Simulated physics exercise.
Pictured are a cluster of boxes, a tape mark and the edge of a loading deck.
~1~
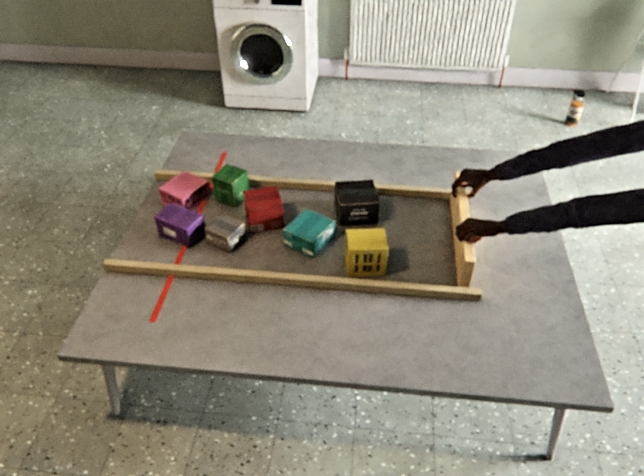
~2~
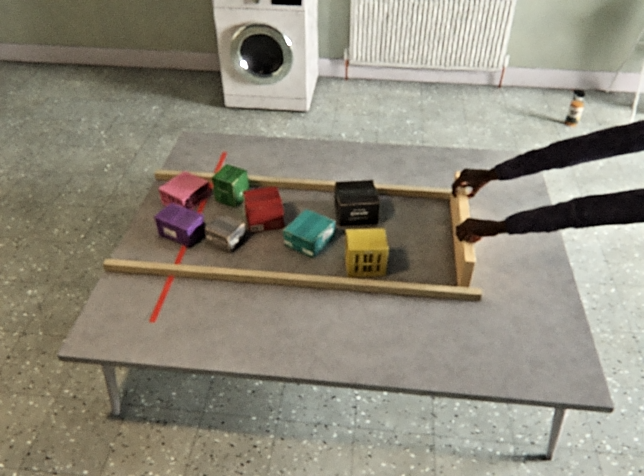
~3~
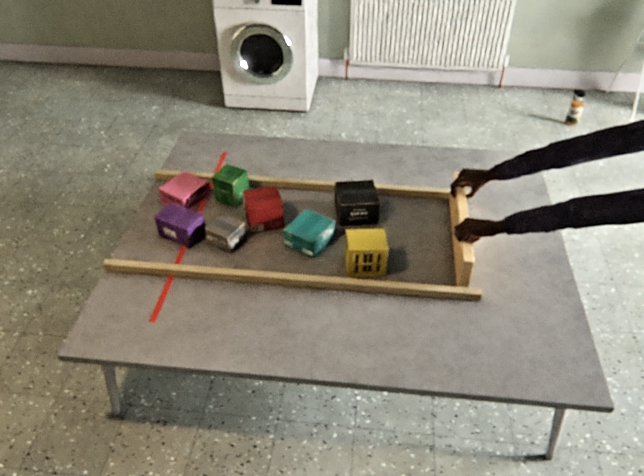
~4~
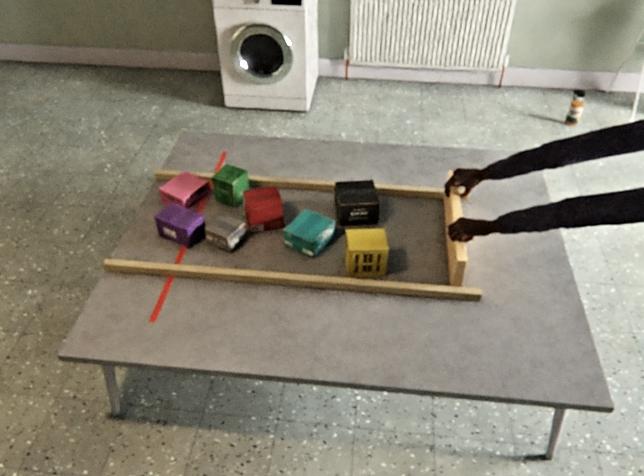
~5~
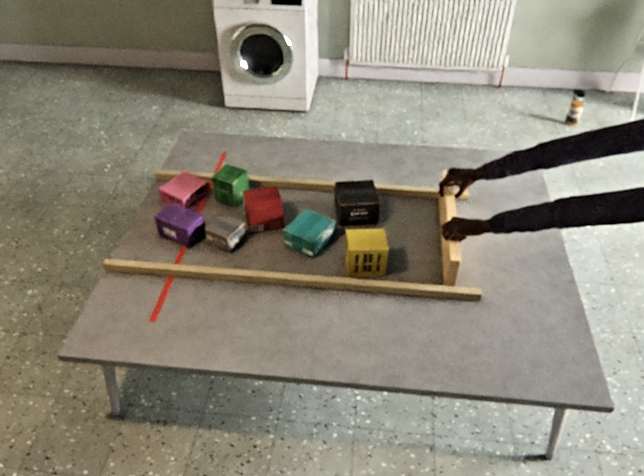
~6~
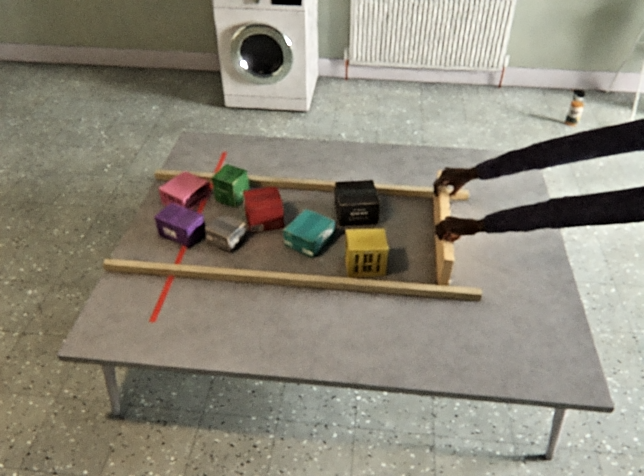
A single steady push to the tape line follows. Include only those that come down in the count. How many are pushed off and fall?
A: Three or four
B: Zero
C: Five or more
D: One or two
(D) One or two.
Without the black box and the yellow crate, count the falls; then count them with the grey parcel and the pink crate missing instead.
I'd say 1 the first time and 0 the second time.
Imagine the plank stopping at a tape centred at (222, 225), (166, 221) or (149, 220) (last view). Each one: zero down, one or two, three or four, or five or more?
Result per tape, in order - zero / five or more / more than four.
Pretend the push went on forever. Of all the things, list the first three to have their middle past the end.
I'd say the pink crate leads, followed by the purple tote, then the red box.
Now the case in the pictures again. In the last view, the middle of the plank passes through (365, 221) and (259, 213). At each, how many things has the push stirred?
Tally: First 2; then 8.
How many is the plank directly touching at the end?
Tally at the end: 3.
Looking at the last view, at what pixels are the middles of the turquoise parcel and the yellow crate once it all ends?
The one named first is at (168, 218), the next at (162, 238).
Early on, none off yet; pink crate at rest near (185, 192); purple tote at rest near (181, 226); green box at rest near (231, 186).
Finally, the number that fall off is one or two; lost, purple tote and pink crate.
